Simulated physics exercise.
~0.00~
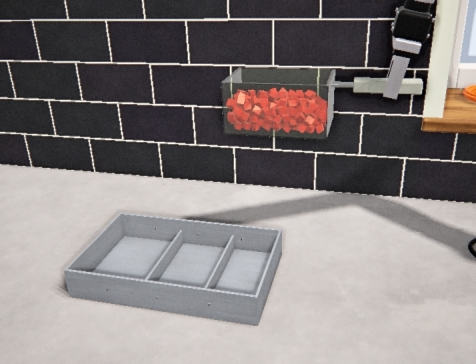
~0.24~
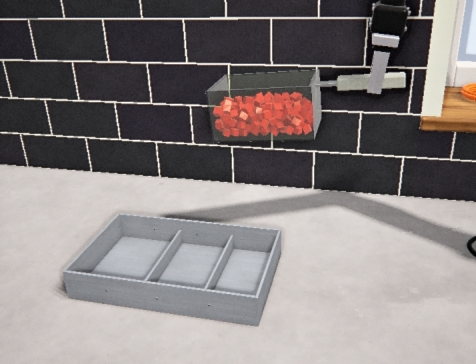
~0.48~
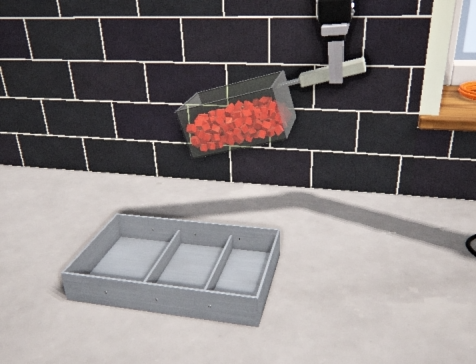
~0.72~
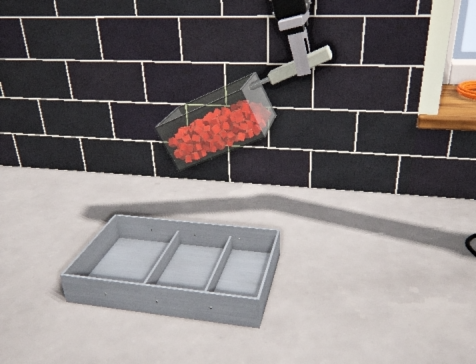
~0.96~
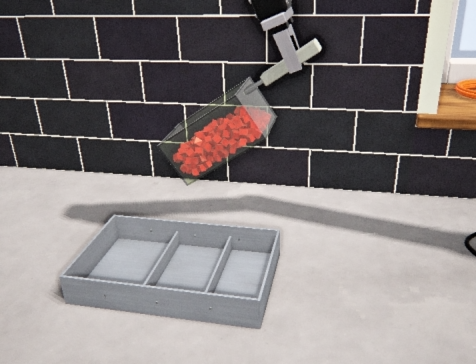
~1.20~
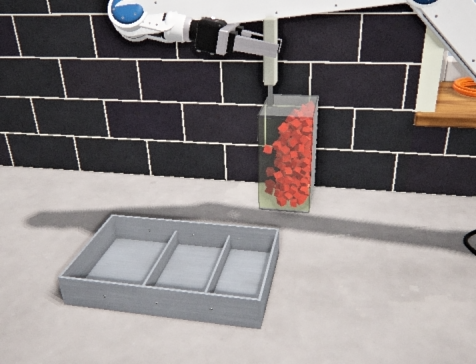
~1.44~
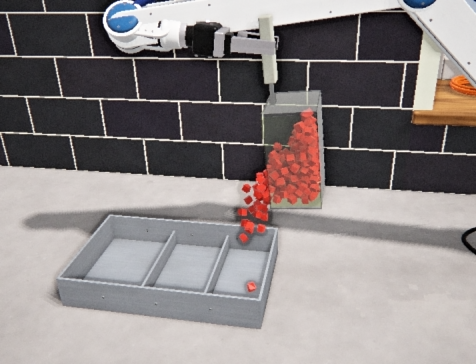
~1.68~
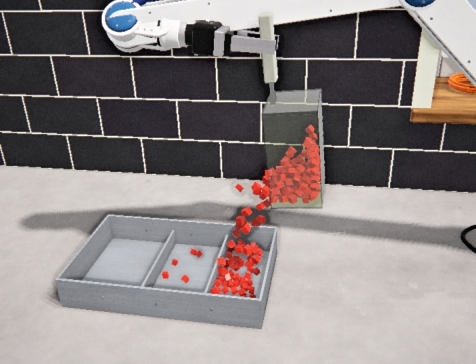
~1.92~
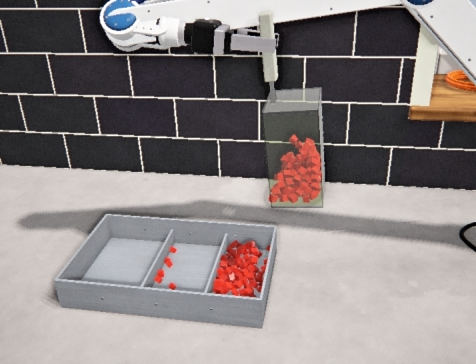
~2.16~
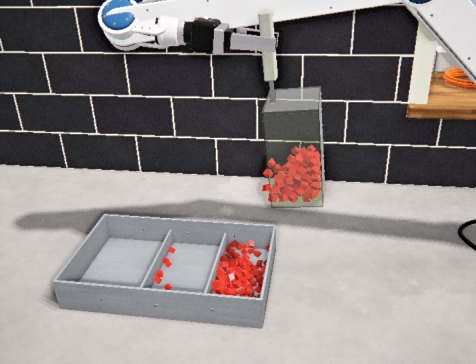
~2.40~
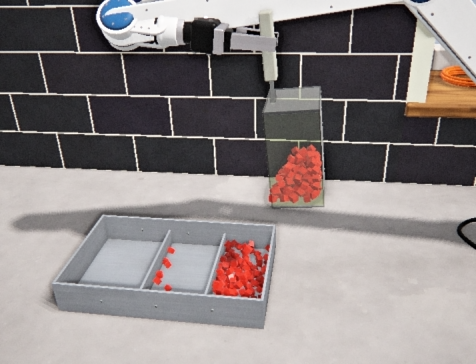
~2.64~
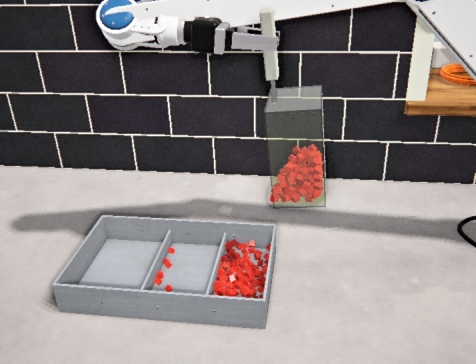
We see a robot arm move a clear box of red pieces left, tilt it upright above a gray divided tray, and spill some out, mostly into the right section with a few in the middle, leaving the left empty and many pieces still in the box.
